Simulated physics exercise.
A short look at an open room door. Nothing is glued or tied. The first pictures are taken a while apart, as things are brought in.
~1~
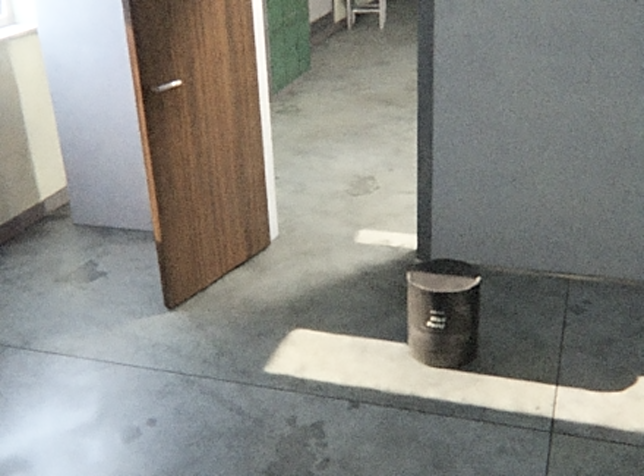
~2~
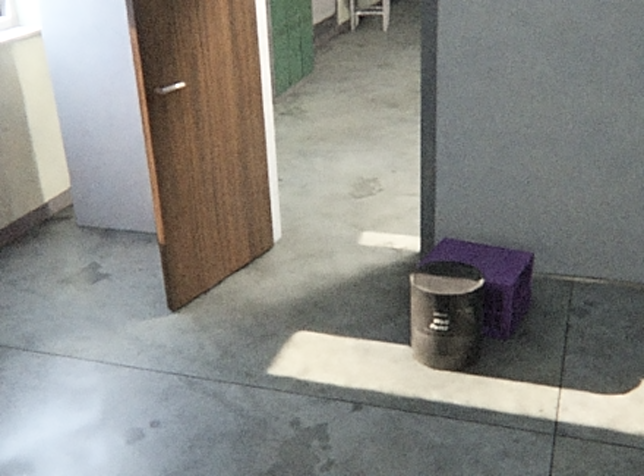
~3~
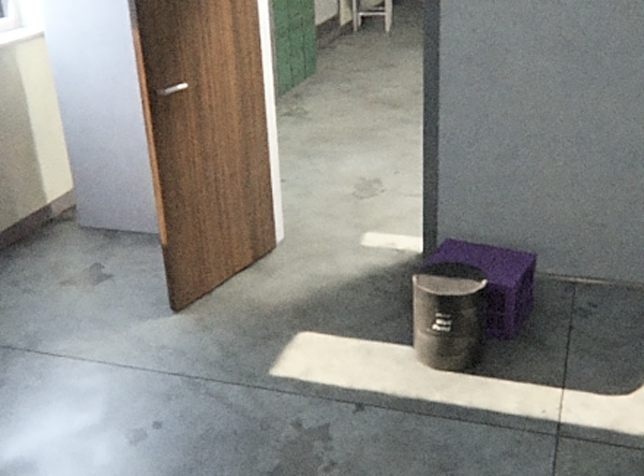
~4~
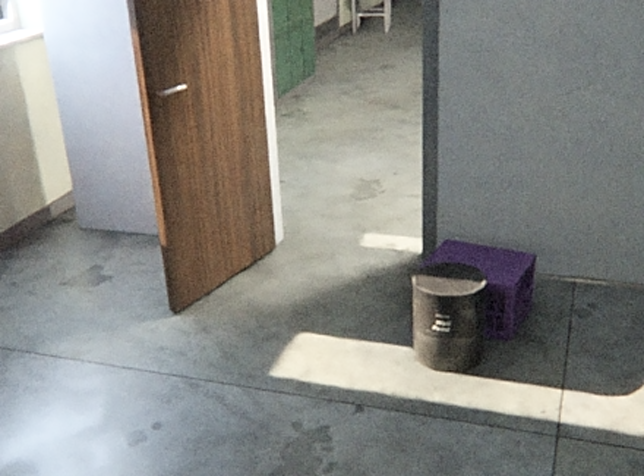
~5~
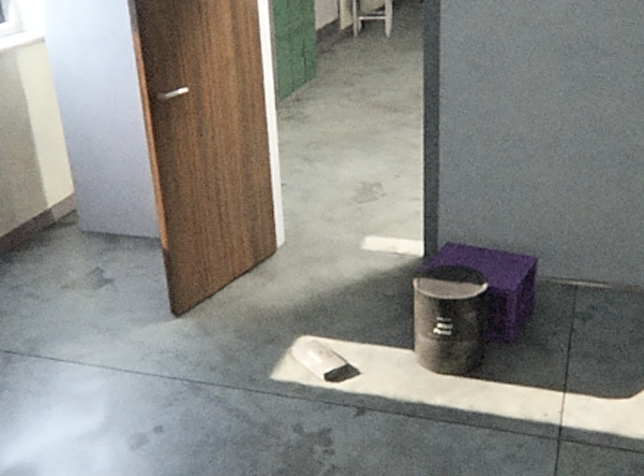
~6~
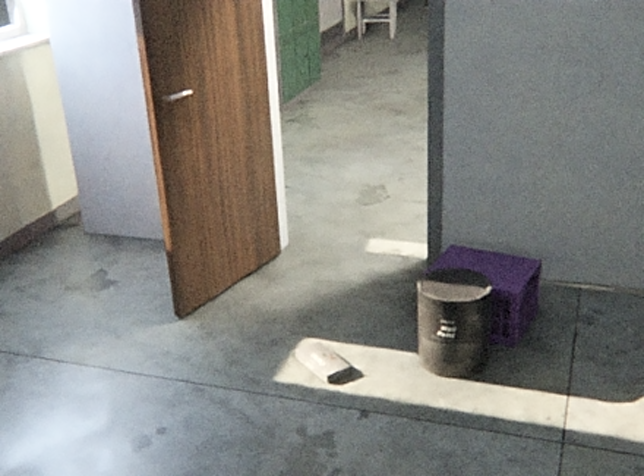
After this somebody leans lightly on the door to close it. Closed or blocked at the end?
As it turns out, it closes.
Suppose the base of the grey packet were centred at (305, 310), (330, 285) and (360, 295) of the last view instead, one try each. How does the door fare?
First, it is blocked; second, it shuts; third, it is blocked.
Then, 0.50 s later than the last frame, door 87° open.
Then, 0.80 s later than the last frame, door 62° open.
Then, 1.10 s later than the last frame, door 34° open.
Then, 1.40 s later than the last frame, door 4° open.
When it is over, door 0° open; all 3 as before. End places, in pixels of the last picture, grey packet near (323, 362).
